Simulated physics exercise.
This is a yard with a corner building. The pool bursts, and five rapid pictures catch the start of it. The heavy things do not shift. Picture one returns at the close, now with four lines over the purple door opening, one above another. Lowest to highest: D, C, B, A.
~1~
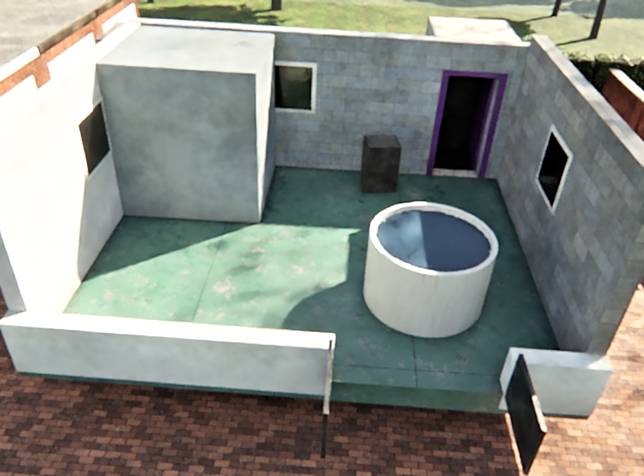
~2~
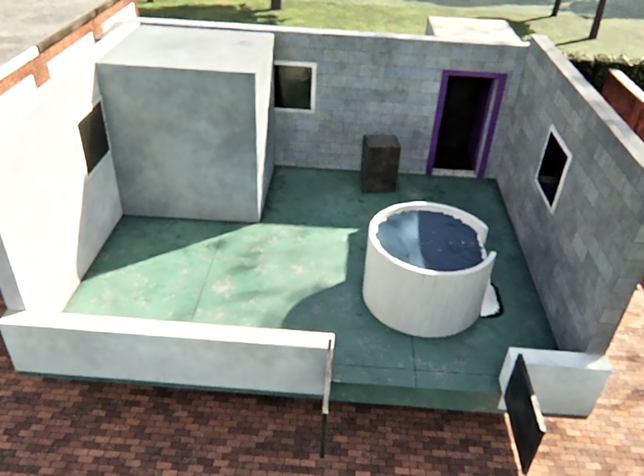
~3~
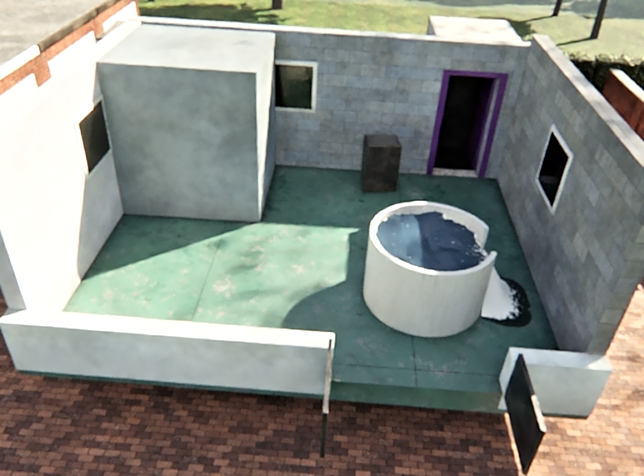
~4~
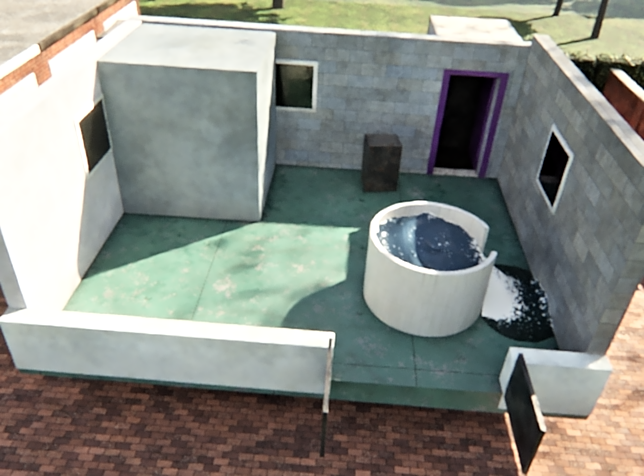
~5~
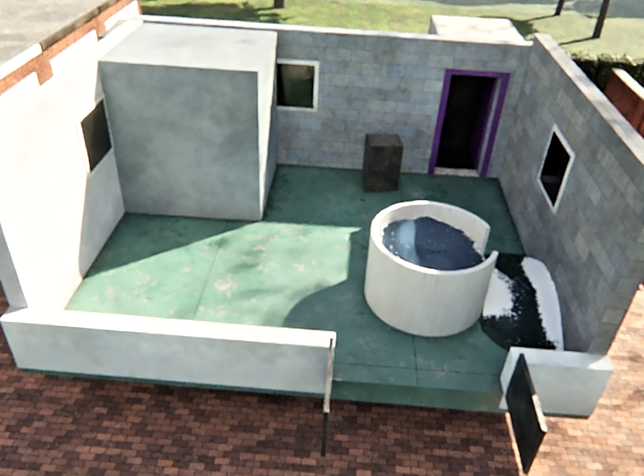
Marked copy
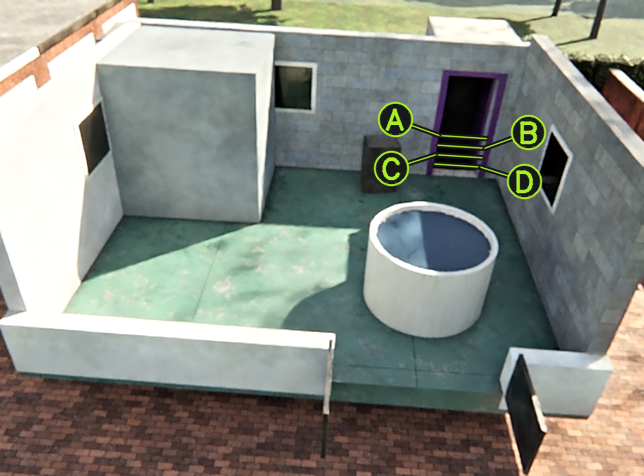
A walled yard with a green floor and a pale block-shaped corner building at the back left is seen from above, beyond reddish paving. A round white pool of blue water stands right of centre, with a dark box and a purple doorway behind it and an open gate in front. The camera stays still as water pours through a gap in the pool's right side, spreading foamy across the floor to the right-hand wall while the pool's level drops.
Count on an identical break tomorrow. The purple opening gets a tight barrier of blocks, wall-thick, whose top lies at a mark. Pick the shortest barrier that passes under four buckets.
D.
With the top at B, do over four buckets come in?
No, not at all.
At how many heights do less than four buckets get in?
All four.
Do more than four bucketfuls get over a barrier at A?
No.
In lime, A at (463, 137); B at (461, 146); C at (459, 156); D at (457, 165); from the bottom up D, C, B, A.
With A, nothing gets over.
With B, nothing gets over.
With C, nothing gets over.
With D, a splash gets over, under a bucket.
